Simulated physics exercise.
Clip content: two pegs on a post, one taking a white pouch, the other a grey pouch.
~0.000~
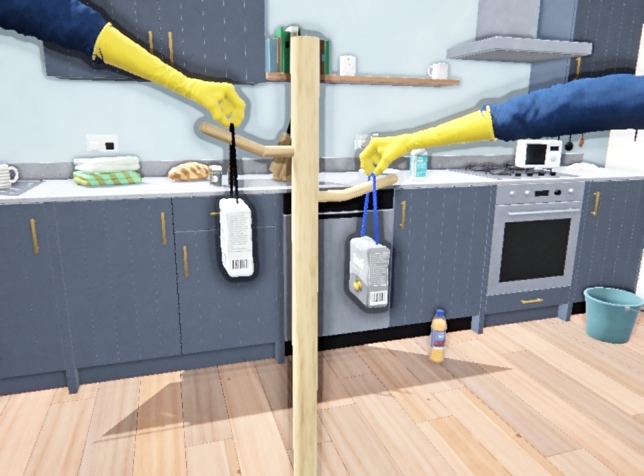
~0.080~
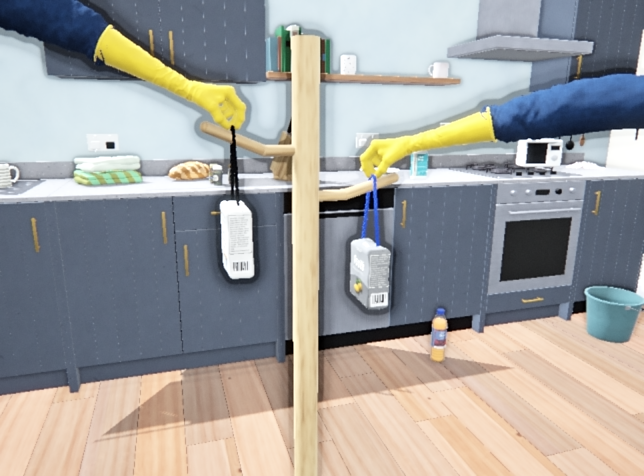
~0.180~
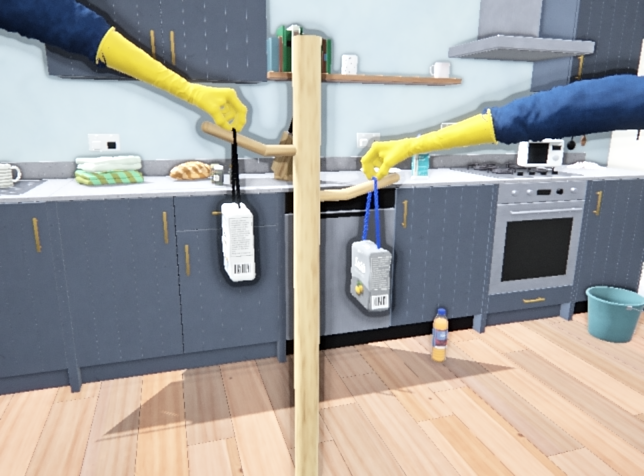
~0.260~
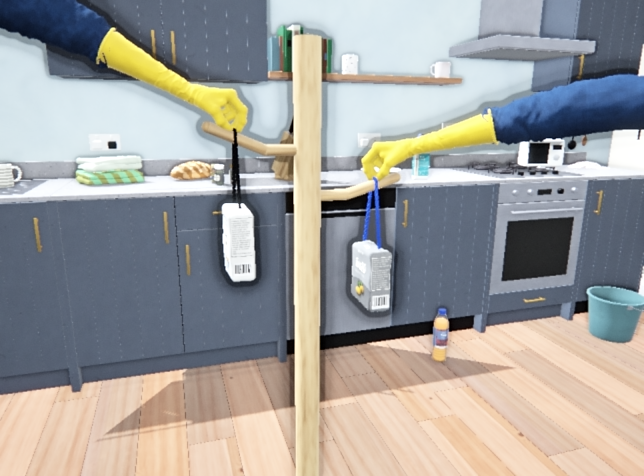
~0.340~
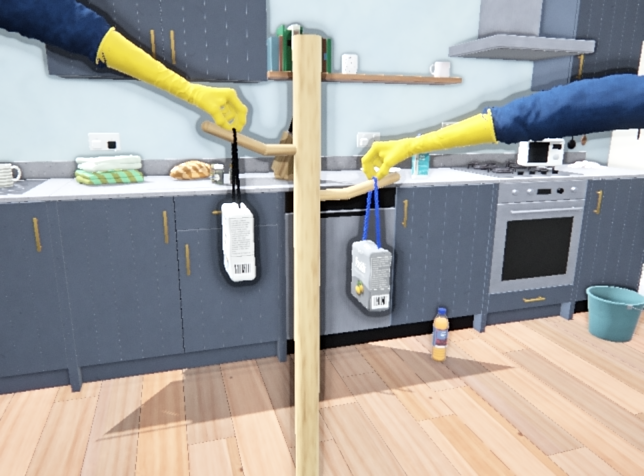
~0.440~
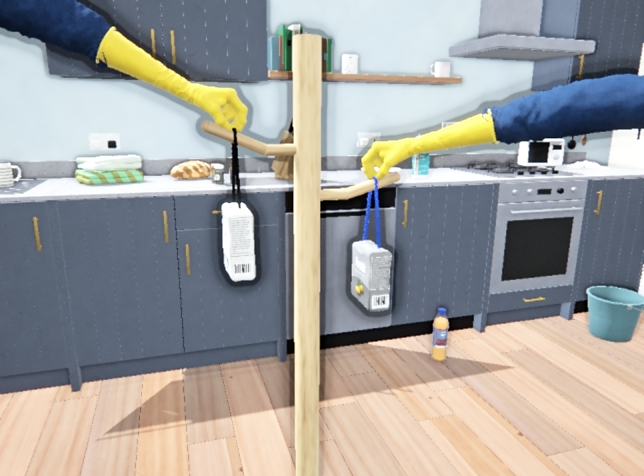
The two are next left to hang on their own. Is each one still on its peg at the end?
The white pouch - yes; the grey pouch - yes.
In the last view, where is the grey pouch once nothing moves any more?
Near (348, 286).
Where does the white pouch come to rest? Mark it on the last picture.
Its middle finishes close to pixel (274, 252).
Around 0.72 s, white pouch hanging from its loop near (243, 248); grey pouch hanging from its loop near (369, 277).
Around 1.10 s, white pouch hanging from its loop near (279, 252); grey pouch hanging from its loop near (360, 281).
Around 1.66 s, white pouch hanging from its loop near (256, 253); grey pouch hanging from its loop near (351, 284).
Finally, white pouch hanging from its loop near (274, 253); grey pouch hanging from its loop near (348, 286). The white pouch stays hanging and the grey pouch holds on.
